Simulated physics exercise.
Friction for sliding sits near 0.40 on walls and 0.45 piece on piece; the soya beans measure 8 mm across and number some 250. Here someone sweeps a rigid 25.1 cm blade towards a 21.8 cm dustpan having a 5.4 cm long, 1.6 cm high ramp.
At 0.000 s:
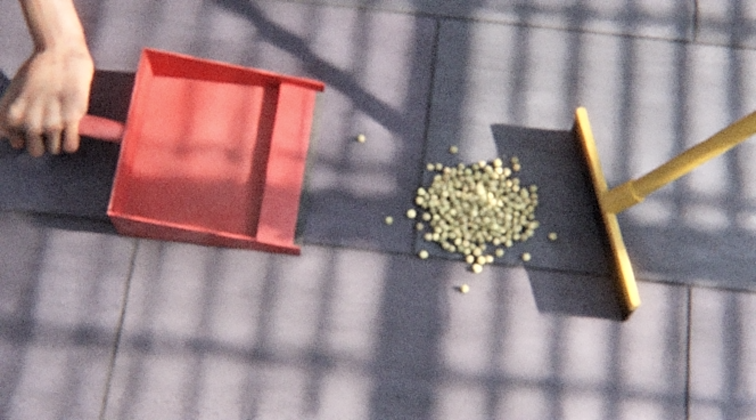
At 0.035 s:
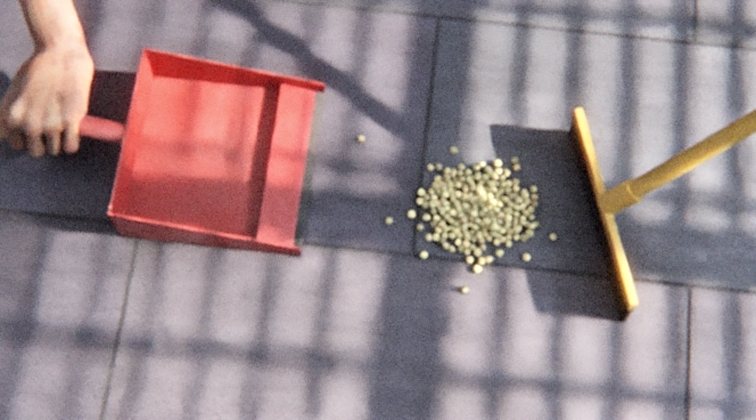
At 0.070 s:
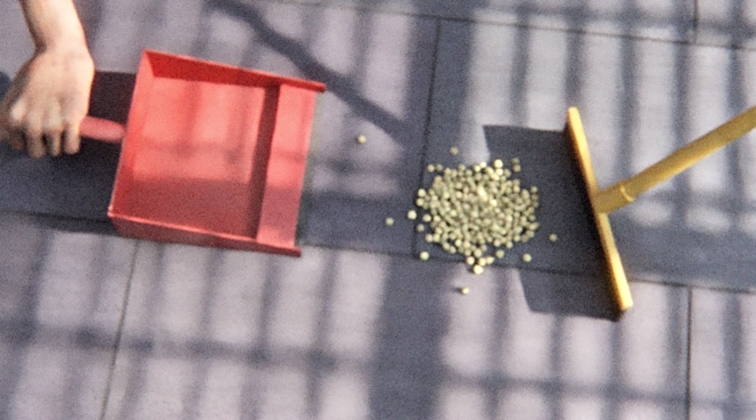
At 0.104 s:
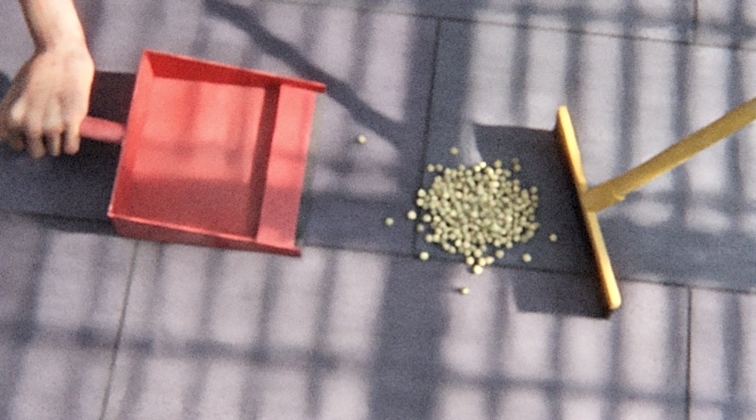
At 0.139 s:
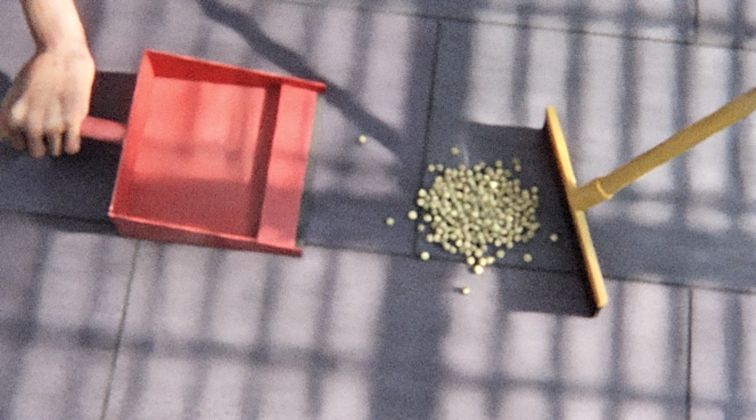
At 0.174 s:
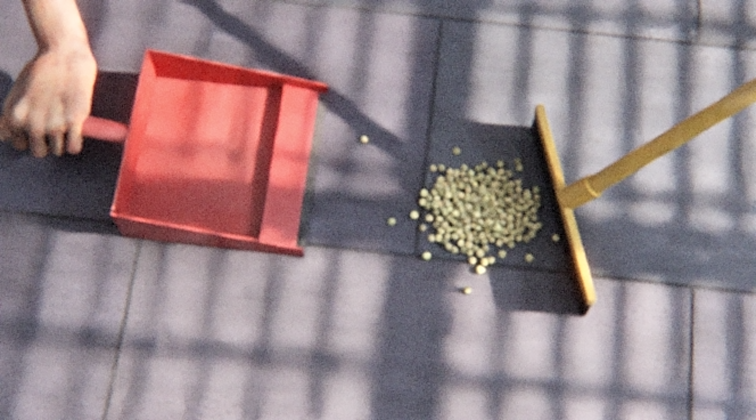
A yellow blade on a pole slides a short way left across grey paving slabs crossed by barred shadows, seen from above. The blade stands on the right, a loose pile of pale soya beans lies near the middle with a few strays around it, and a hand at left grips a red dustpan. The blade nears the beans without shifting them, while the hand, dustpan and camera stay practically still.
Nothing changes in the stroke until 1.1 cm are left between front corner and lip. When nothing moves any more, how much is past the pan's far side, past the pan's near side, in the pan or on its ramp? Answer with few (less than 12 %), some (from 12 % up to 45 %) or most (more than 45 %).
Past the pan's far side - few; past the pan's near side - some; in the pan or on its ramp - few.
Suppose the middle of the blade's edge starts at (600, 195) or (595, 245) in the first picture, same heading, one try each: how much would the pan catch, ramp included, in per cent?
0 and 10 per cent, roughly.
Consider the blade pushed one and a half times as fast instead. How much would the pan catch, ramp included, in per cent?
Then roughly 15 per cent.
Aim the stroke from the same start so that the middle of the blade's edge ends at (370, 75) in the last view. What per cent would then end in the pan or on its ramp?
Share caught: Approx. 0 %.
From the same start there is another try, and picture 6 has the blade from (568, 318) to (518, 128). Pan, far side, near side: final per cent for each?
Pan 20 % / far 0 % / near 45 %.
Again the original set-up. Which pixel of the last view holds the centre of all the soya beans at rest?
When it all comes to rest, the middle is near (326, 218).
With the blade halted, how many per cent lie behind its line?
Some 0 per cent.
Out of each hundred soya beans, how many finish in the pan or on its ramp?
Roughly 5 percent.
After 0.46 s, middle of the blade 18 cm from the lip; 0 % over the lip, far side 0 %, near side 5 %.
Then, at 0.65 s, middle of the blade 9 cm from the lip; 0 % over the lip, far side 0 %, near side 20 %.
After 0.96 s, middle of the blade 5 cm from the lip; 5 % over the lip, far side 0 %, near side 25 %.
At rest (1.3 s), far side 0 %, near side 25 %, pan 5 %, in front of the lip or behind the blade 70 %.
